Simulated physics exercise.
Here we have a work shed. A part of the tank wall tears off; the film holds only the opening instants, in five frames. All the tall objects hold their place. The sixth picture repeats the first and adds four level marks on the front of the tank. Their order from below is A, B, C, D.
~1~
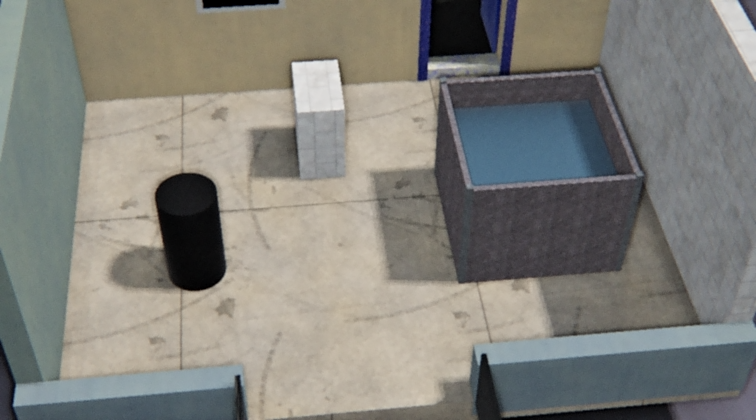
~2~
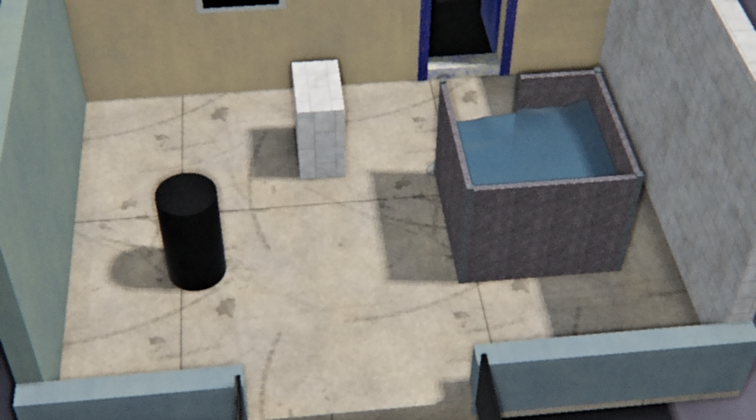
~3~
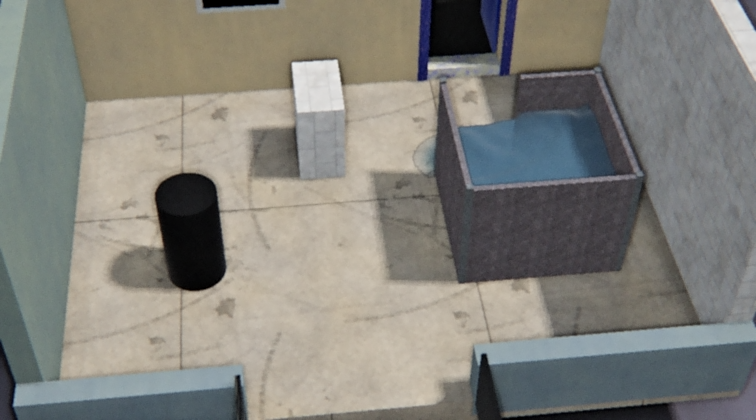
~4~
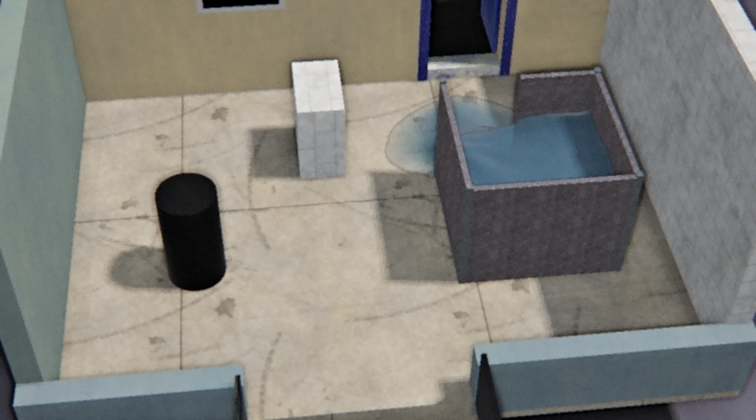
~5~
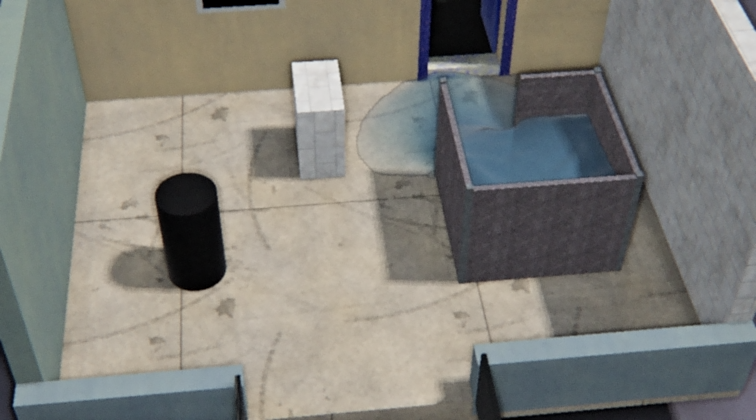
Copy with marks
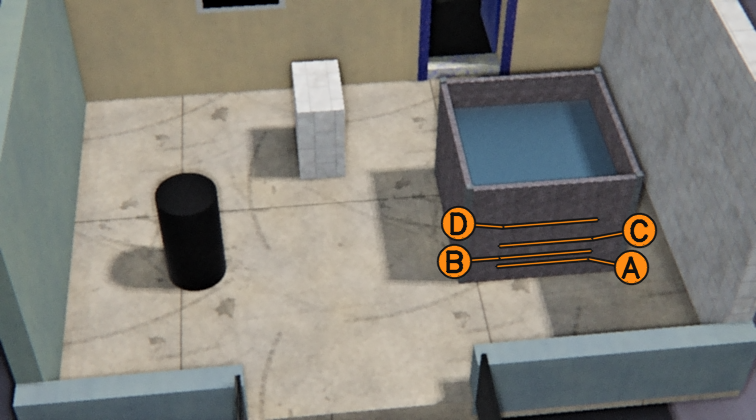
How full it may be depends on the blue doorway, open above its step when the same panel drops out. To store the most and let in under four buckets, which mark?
It is B.
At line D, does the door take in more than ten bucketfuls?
Yes.
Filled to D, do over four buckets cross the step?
Yes, that goes wrong.
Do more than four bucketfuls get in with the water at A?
No, not at all.
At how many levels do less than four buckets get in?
Two.
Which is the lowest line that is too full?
That would be C.
On the marked copy, A at (543, 262); B at (544, 254); C at (546, 242); D at (549, 223); from the bottom up A, B, C, D.
If A is chosen, nothing gets over.
If B is chosen, a bucket or two gets in.
If C is chosen, about 8 bucketfuls get in.
If D is chosen, dozens of bucketfuls pour in.
